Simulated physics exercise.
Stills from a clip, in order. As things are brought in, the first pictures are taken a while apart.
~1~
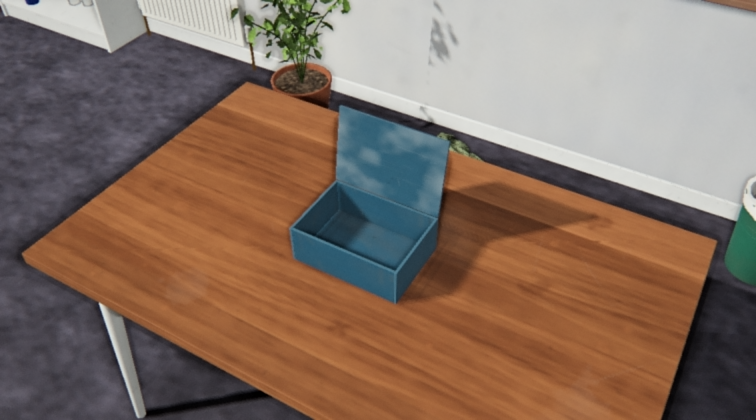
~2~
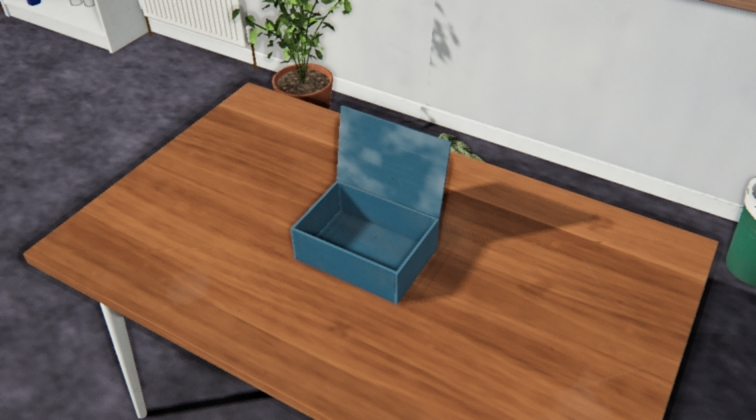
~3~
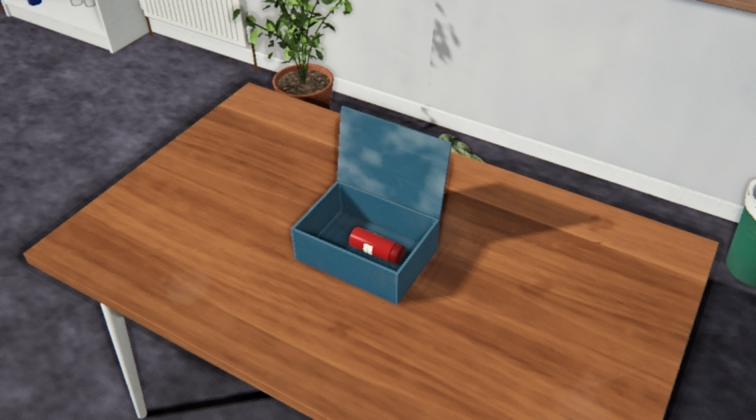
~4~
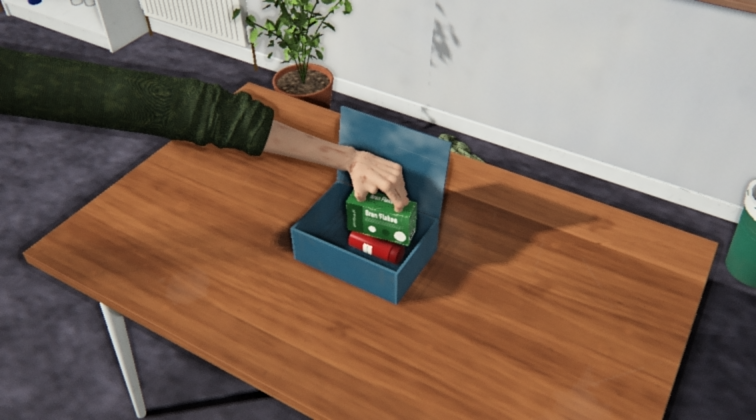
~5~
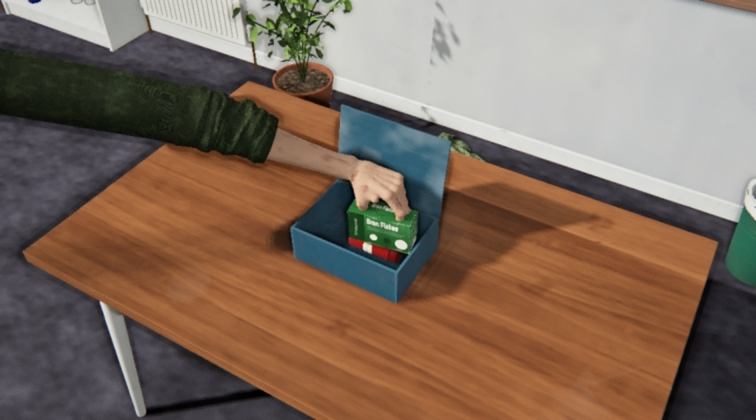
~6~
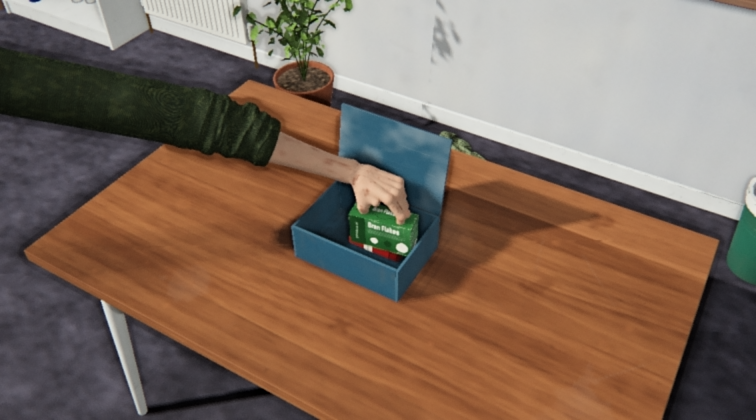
A hand lowers a green carton into an open blue box holding a red shaker.
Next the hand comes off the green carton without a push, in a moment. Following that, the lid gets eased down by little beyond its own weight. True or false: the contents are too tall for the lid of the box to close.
False.
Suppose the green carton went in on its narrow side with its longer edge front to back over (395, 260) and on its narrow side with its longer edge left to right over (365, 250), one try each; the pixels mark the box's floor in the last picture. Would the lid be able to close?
Lid: First try open, second try closed.
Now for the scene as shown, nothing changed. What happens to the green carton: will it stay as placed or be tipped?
Observation: It tilts over.
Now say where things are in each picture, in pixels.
In the first picture, the last thing is not in view yet.
In the second picture, the last thing is not in view yet.
In the third picture, the last thing is not in view yet; red shaker (377, 246).
In the fourth picture, still above its spot; green carton (382, 216); red shaker (377, 246).
In the fifth picture, still above its spot; green carton (383, 225).
In the sixth picture, put in, still held; green carton (384, 228).
Then, 1.10 s after the last picture, lid starting down; green carton on its side near (376, 262); red shaker rolled about its own width.
Then, 1.80 s after the last picture, lid 37° above the rim; green carton on its side near (376, 262); red shaker rolled about its own width.
At rest, lid shut; tipped over in the box, green carton; moved from the start, red shaker. Seen from the same camera at the end, green carton near (376, 262).
